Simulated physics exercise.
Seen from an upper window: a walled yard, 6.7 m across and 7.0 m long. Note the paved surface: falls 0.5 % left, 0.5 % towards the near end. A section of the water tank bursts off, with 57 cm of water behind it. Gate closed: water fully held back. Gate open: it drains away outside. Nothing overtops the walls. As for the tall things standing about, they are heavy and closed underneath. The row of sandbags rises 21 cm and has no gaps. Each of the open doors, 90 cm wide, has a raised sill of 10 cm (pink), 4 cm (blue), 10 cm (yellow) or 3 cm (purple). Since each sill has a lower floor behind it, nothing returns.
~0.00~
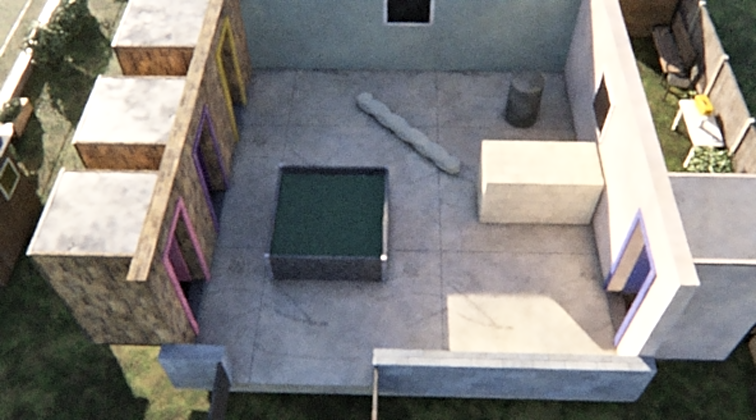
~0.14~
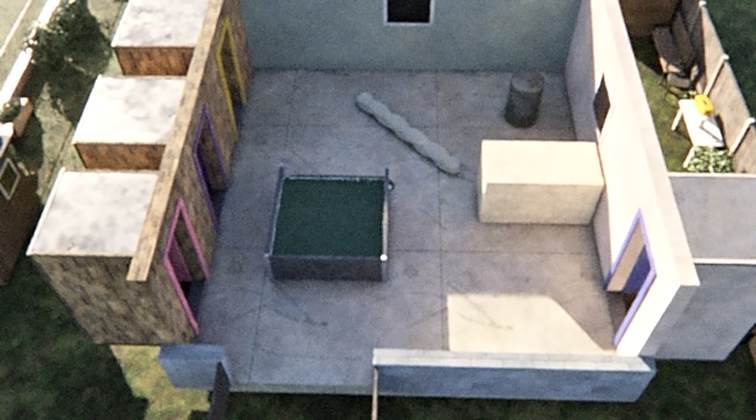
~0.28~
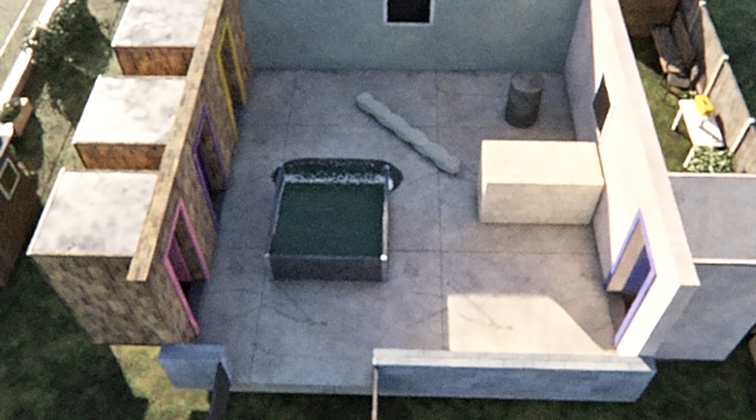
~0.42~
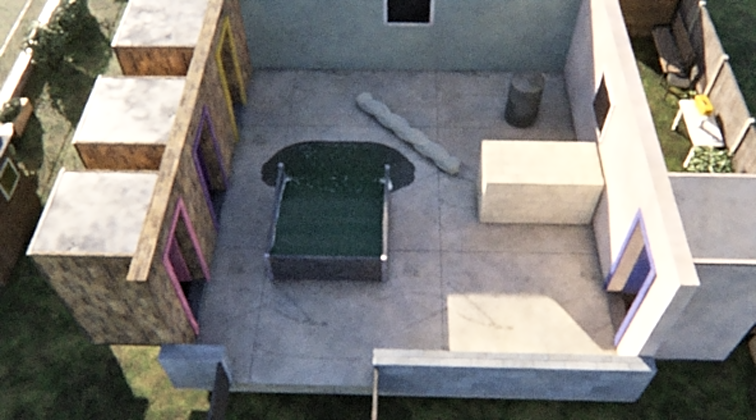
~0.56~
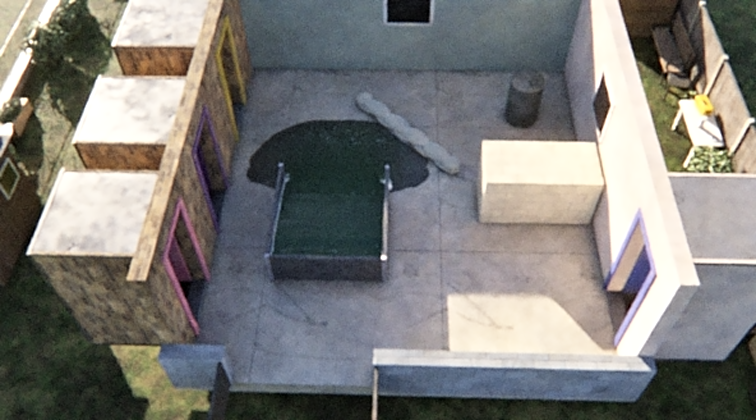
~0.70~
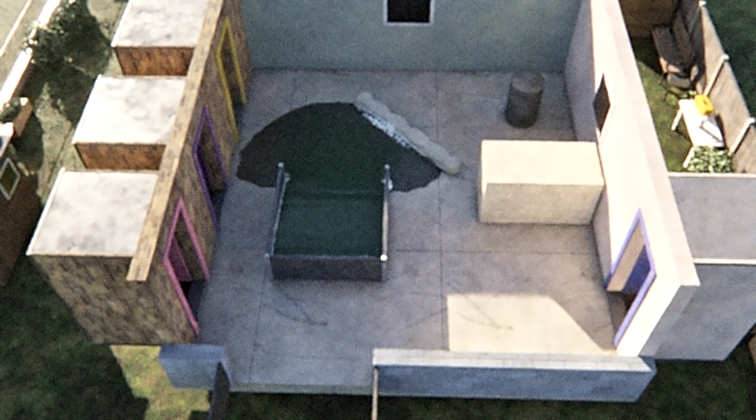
Dark green water sits still in a square tank in a walled yard until the tank's far side opens and water pours out. It spreads across the pale paving in a widening dark fan, toward the left wall and the lumpy sandbag row, where pale froth appears along the bags.
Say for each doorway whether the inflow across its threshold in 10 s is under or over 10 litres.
The pink door is going to hold within the limit. The blue door is going to hold within the limit. The yellow door is going to break the limit. The purple door is going to break the limit.
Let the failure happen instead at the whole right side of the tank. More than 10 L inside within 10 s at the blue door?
Blue: Exceeds.
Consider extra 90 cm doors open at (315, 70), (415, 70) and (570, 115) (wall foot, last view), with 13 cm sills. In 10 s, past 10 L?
Taking them in order, the first gets enough, the second too little and the third too little.
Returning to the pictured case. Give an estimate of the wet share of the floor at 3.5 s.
40 %.
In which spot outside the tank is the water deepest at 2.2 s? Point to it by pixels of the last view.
Close to (260, 72).
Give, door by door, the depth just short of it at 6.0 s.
You'd see pink at 5 cm, blue at 0 cm, yellow at 11 cm and purple at 6 cm.
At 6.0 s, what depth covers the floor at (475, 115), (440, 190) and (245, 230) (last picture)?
2, 3, 6 cm.
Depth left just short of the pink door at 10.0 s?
Some 5.5 cm.
After 1.4 s water covers 25 % of the floor and is deepest (28 cm) near (383, 135); pink door not reached, blue door not reached, yellow door 8 cm at the sill, 0 L in, purple door not reached.
After 2.2 s water covers 30 % of the floor and is deepest (48 cm) near (260, 72); pink door not reached, blue door not reached, yellow door 12 cm at the sill, 0 L in, purple door not reached.
After 3.5 s water covers 40 % of the floor and is deepest (26 cm) near (251, 78); pink door not reached, blue door not reached, yellow door 19 cm at the sill, 26 L in, purple door 1 cm at the sill, 0 L in.
After 6.0 s water covers 70 % of the floor and is deepest (22 cm) near (213, 367); pink door 5 cm at the sill, 0 L in, blue door not reached, yellow door 11 cm at the sill, 57 L in, purple door 6 cm at the sill, 12 L in.
After 10.0 s water covers 85 % of the floor and is deepest (10 cm) near (190, 367); pink door 6 cm at the sill, 0 L in, blue door 2 cm at the sill, 0 L in, yellow door 5 cm at the sill, 58 L in, purple door 5 cm at the sill, 26 L in.
